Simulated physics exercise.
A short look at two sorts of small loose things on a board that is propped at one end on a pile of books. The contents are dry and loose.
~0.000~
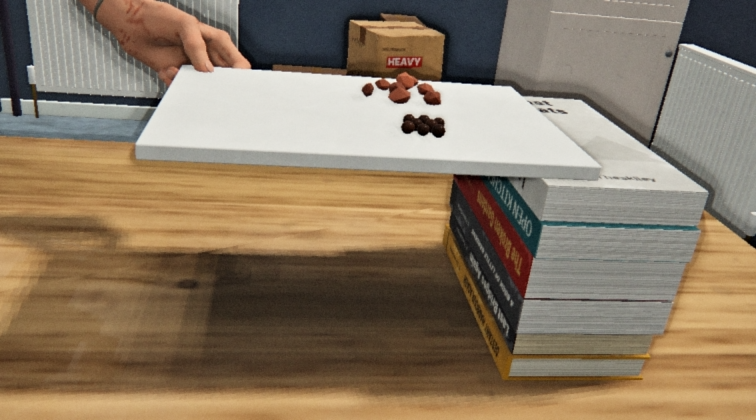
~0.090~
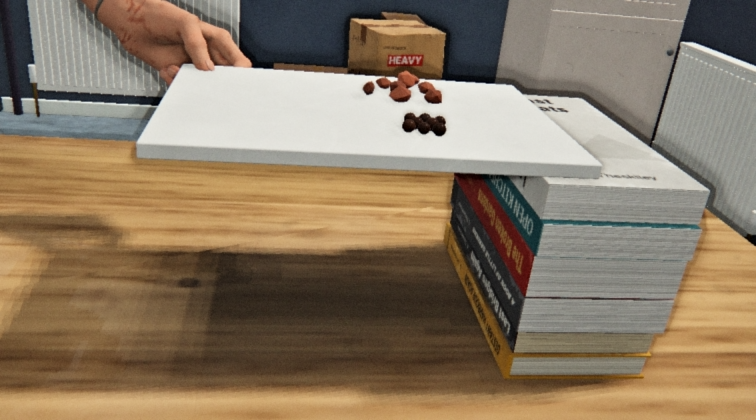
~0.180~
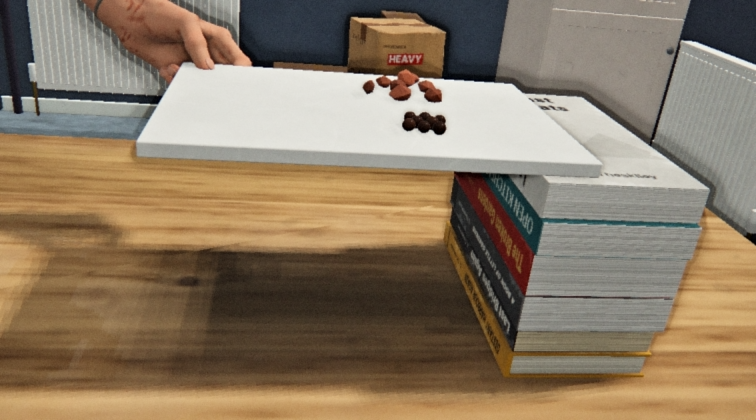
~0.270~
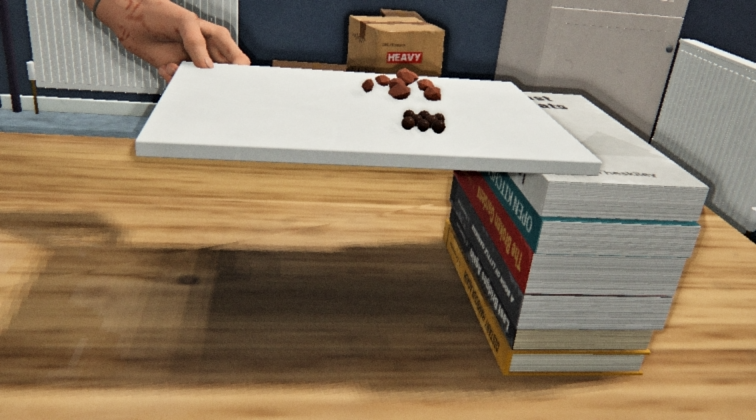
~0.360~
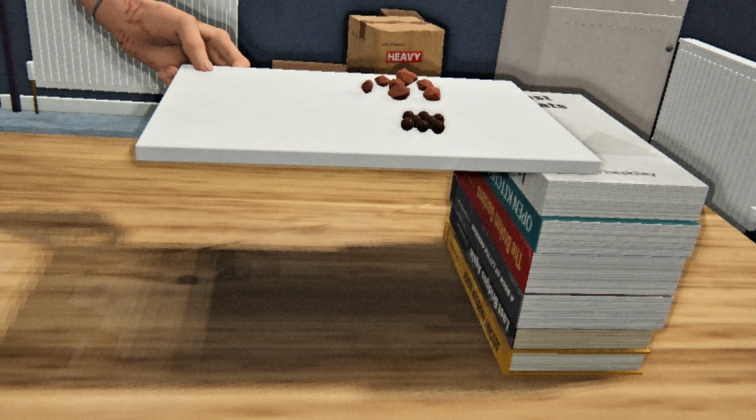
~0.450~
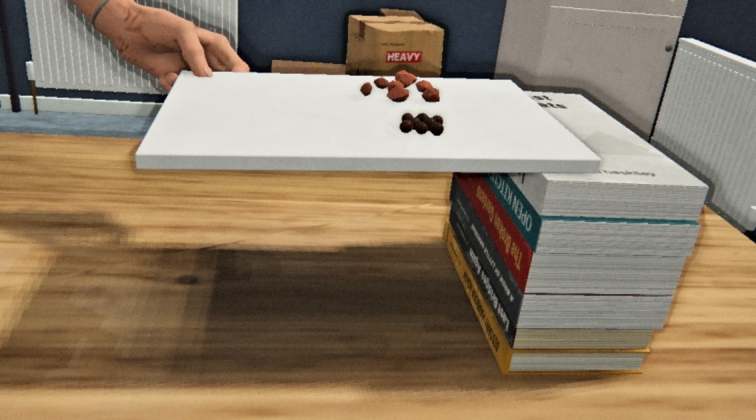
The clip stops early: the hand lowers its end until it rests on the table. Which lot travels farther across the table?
The near lot goes farther.
After 1.06 s, board sloping at 16°; near lot the whole lot still on the board; far lot the whole lot still on the board.
After 1.70 s, board sloping at 32°; near lot mostly one to two board lengths out; far lot the whole lot still on the board.
After 2.47 s, board resting at 39°; near lot mostly more than two board lengths out, near half gone off the table; far lot mostly less than half a board's length out.
In the end (4.0 s), board resting at 39°; near lot mostly more than two board lengths out, near two thirds gone off the table; far lot mostly less than half a board's length out; the near lot has gone farther.
